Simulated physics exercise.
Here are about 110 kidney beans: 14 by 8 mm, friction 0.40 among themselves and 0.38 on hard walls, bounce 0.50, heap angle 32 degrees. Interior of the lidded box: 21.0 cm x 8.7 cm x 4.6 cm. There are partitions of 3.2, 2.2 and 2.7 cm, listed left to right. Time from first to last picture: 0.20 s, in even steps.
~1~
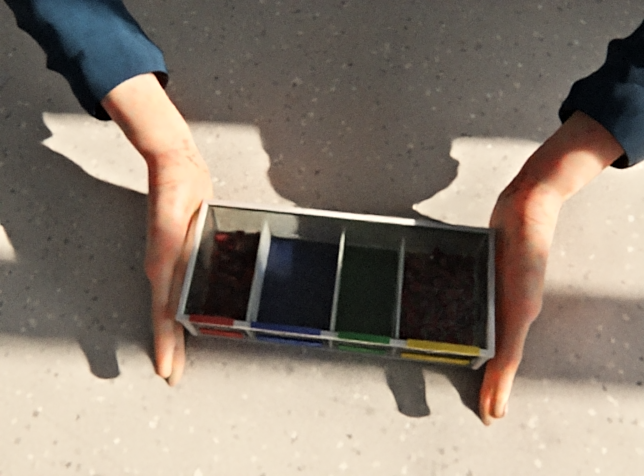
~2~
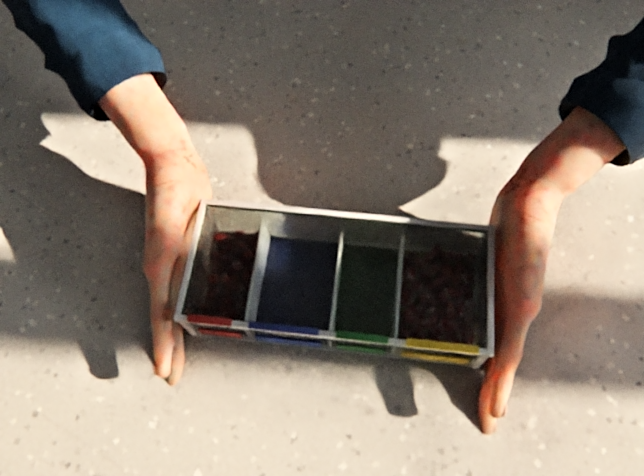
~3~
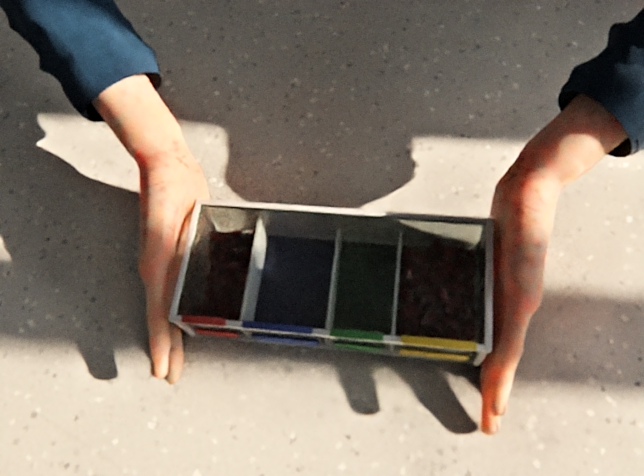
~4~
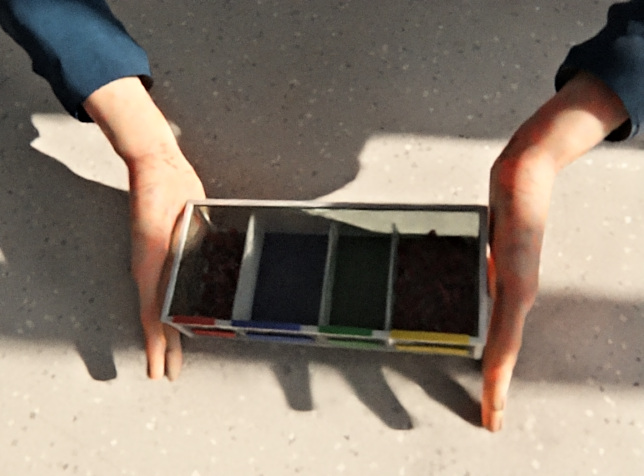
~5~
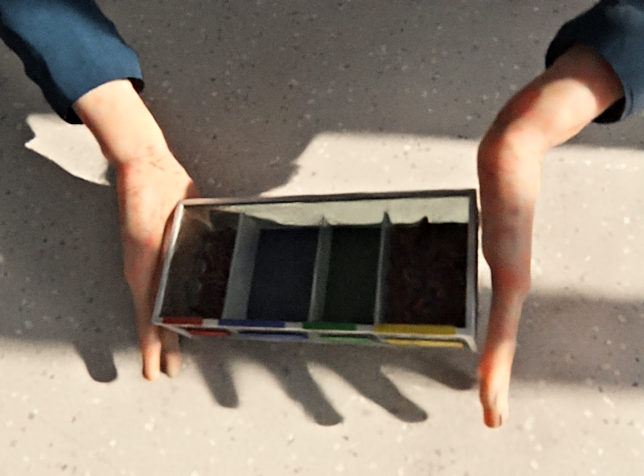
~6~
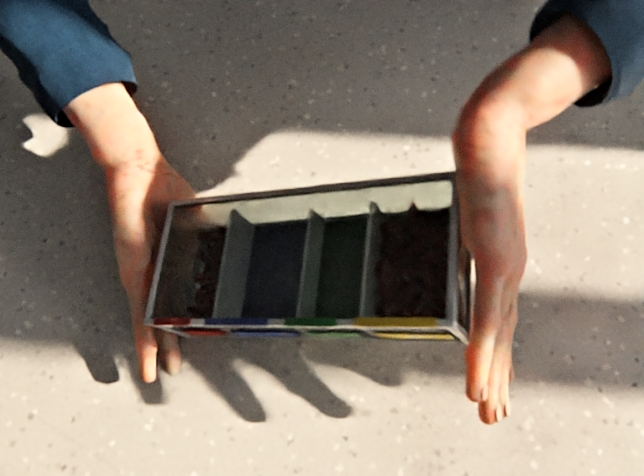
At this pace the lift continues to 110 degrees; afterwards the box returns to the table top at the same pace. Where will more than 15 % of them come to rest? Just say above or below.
Red above, blue above, green below, yellow below.
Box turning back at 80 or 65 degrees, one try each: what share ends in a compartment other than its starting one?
Around 45 and 25 in a hundred, respectively.
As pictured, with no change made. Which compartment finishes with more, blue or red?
Result: Red has more.
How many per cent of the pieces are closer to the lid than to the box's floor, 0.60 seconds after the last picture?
Around 80 %.
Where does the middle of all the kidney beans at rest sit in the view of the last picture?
Somewhere around (233, 296) in the final frame.
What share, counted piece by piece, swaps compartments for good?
Around 65 in a hundred.
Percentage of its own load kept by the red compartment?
Around 100 per cent of it.
Then, 0.60 s after the last picture, tilt 109 degrees; red 40 %, blue 10 %, green 15 %, yellow 30 %.
Then, 1.00 s after the last picture, tilt 46 degrees; red 70 %, blue 30 %, yellow 5 %.
Then, 1.48 s after the last picture, tilt 0 degrees; red 70 %, blue 30 %, yellow 5 %.
In the end, red 70 %, blue 30 %, green 0 %, yellow 5 %.
